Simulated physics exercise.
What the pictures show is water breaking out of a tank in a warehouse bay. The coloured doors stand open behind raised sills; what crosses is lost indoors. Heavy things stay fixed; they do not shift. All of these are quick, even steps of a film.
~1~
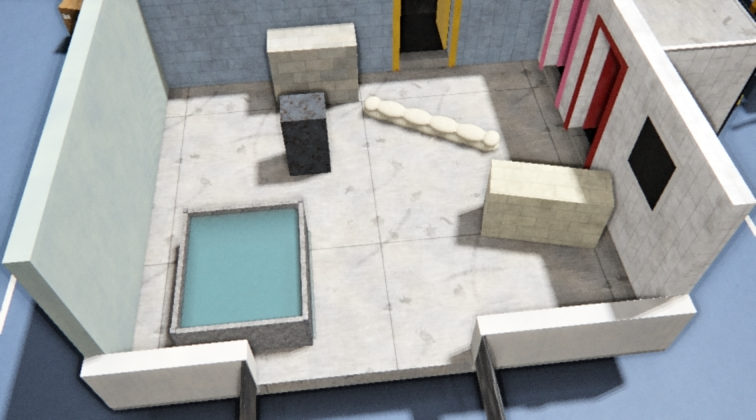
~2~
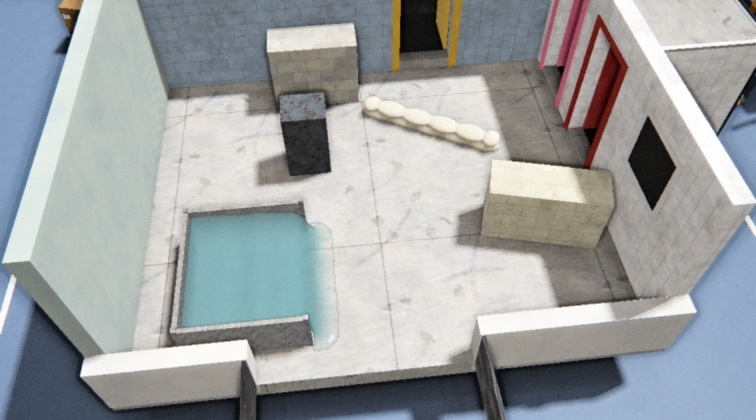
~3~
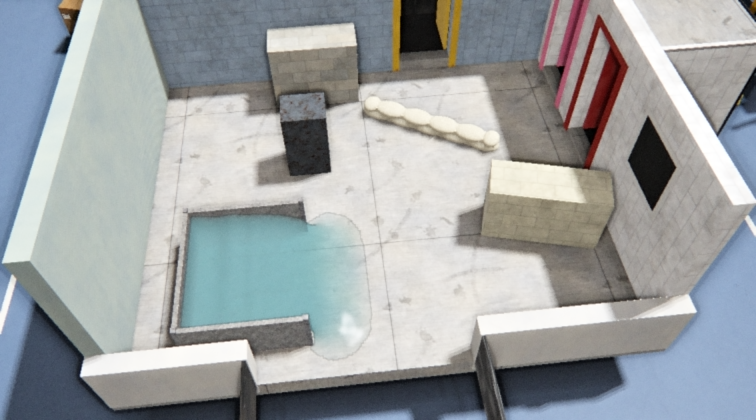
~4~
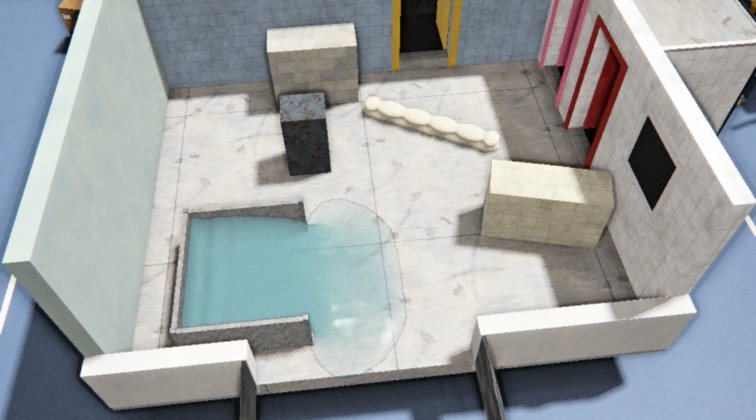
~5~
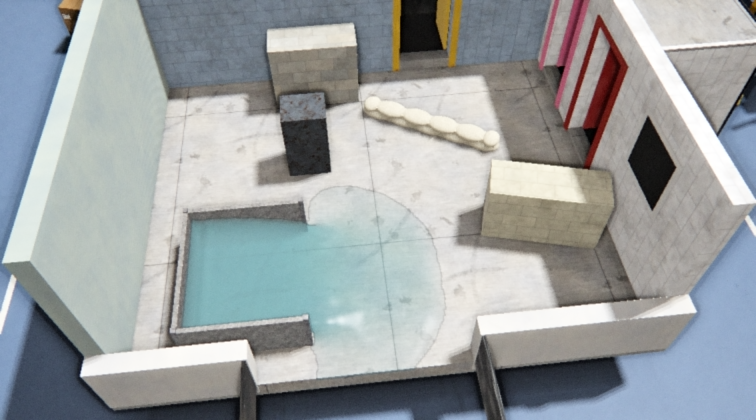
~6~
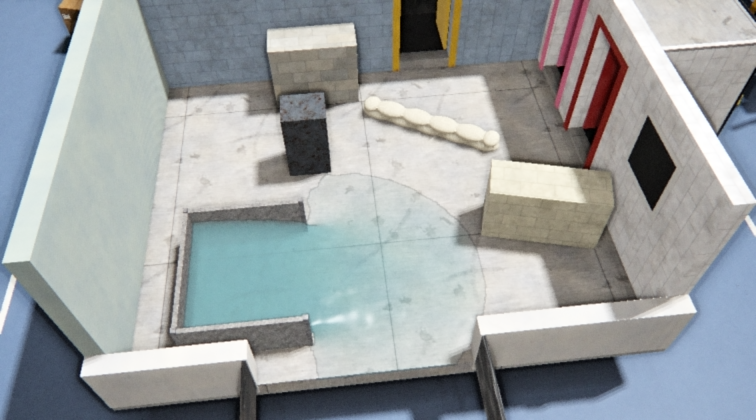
At the start, a square tank of still blue-green water sits at the lower left of a walled warehouse bay. Then its right side opens and water pours out, spreading rightward across the pale floor in a widening, thinning rounded sheet, while the blocks and coloured doors stay still.
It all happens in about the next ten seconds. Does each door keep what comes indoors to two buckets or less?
The red door lets more through; the pink door keeps it there; the yellow door keeps it there.
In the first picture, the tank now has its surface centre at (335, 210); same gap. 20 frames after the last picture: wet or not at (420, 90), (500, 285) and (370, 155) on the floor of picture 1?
Spared, soaked, soaked.
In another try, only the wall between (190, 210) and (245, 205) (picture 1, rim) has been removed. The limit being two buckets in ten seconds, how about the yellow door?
I reckon yellow door sits short of it.
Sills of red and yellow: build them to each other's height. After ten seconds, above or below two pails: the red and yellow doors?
Result - the red door remains within bounds, and the yellow door remains within bounds.
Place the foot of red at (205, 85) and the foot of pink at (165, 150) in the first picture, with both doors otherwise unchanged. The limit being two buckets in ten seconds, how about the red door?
Lab note - red door: Under the limit.
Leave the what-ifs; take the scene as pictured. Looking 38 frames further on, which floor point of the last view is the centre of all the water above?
I'd put my finger on (441, 213).
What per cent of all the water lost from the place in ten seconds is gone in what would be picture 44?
About 70 per cent.
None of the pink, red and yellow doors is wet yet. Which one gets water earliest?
It would be the red-painted one.
A moment on, water covers 35 % of the floor; the red door not reached, the pink door not reached, the yellow door not reached.
Next, water covers 40 % of the floor; the red door wet at the sill, nothing in, the pink door not reached, the yellow door not reached.
Then, water covers 45 % of the floor; the red door over two buckets in, the pink door wet at the sill, nothing in, the yellow door not reached.
Later, water covers 65 % of the floor; the red door over two buckets in, the pink door wet at the sill, nothing in, the yellow door wet at the sill, nothing in.
In the end, water covers 85 % of the floor; the red door over two buckets in, the pink door wet at the sill, nothing in, the yellow door wet at the sill, nothing in.
